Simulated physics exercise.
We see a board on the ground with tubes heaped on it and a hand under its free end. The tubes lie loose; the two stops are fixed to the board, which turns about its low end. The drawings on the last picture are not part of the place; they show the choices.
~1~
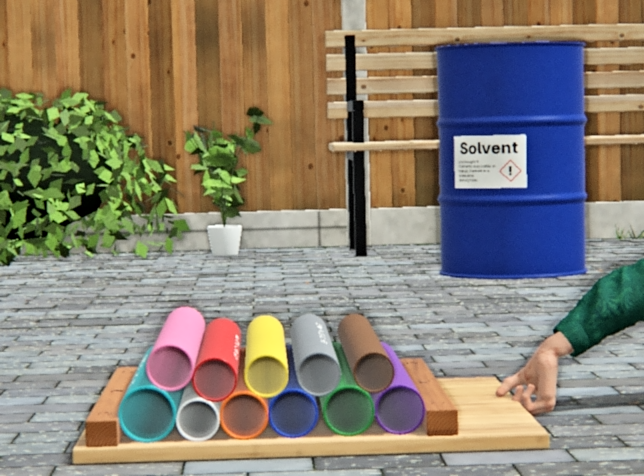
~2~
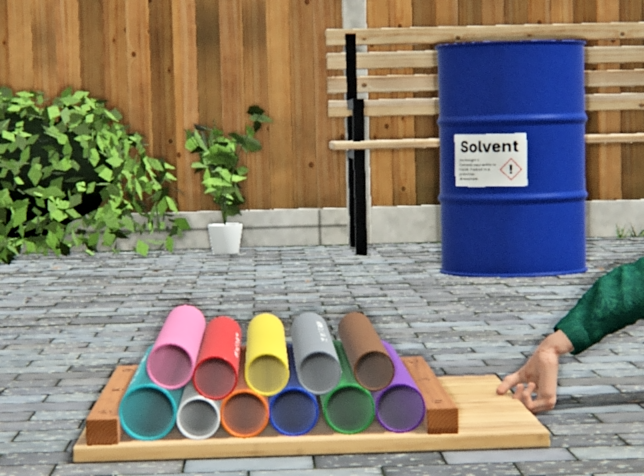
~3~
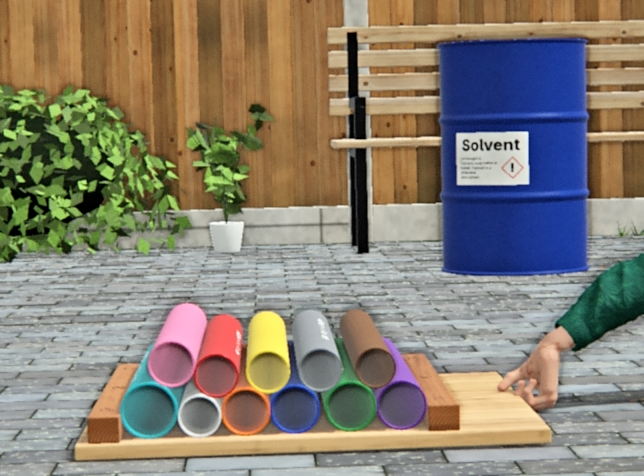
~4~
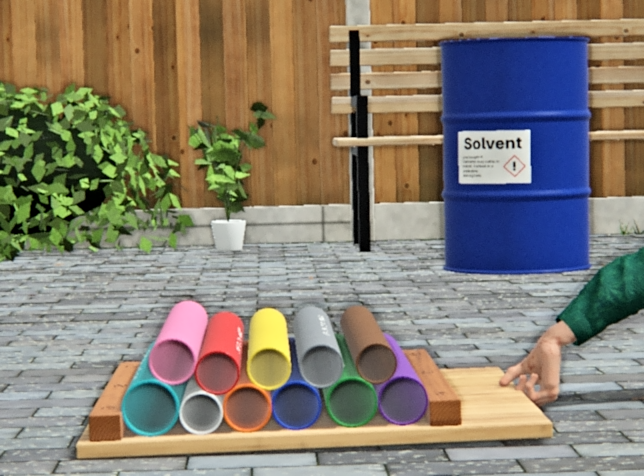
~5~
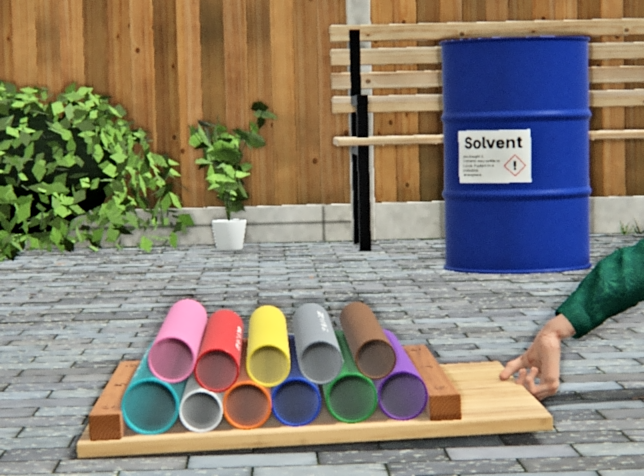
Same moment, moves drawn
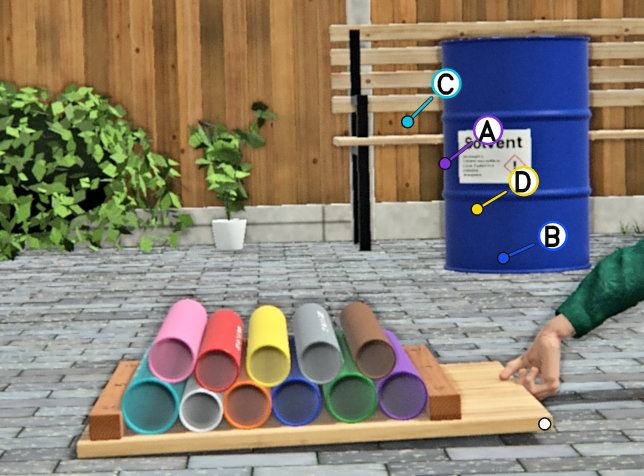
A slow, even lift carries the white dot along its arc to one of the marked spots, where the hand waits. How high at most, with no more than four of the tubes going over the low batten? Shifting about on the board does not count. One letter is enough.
Raise it to D.
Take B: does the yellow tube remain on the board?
The yellow tube: Yes.
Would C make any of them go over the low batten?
Yes.
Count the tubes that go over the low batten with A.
With A, five.
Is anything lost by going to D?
Yes.
On the marked copy, A at (445, 164); B at (503, 258); C at (408, 122); D at (477, 209); the white dot at (545, 424).
Following D. Soon after the start, board at 18°.
Later, board at 30°.
In the end, board at 30°, two over the low batten (red, pink).
As for the rest, A five over the low batten; B none over the low batten; C five over the low batten.
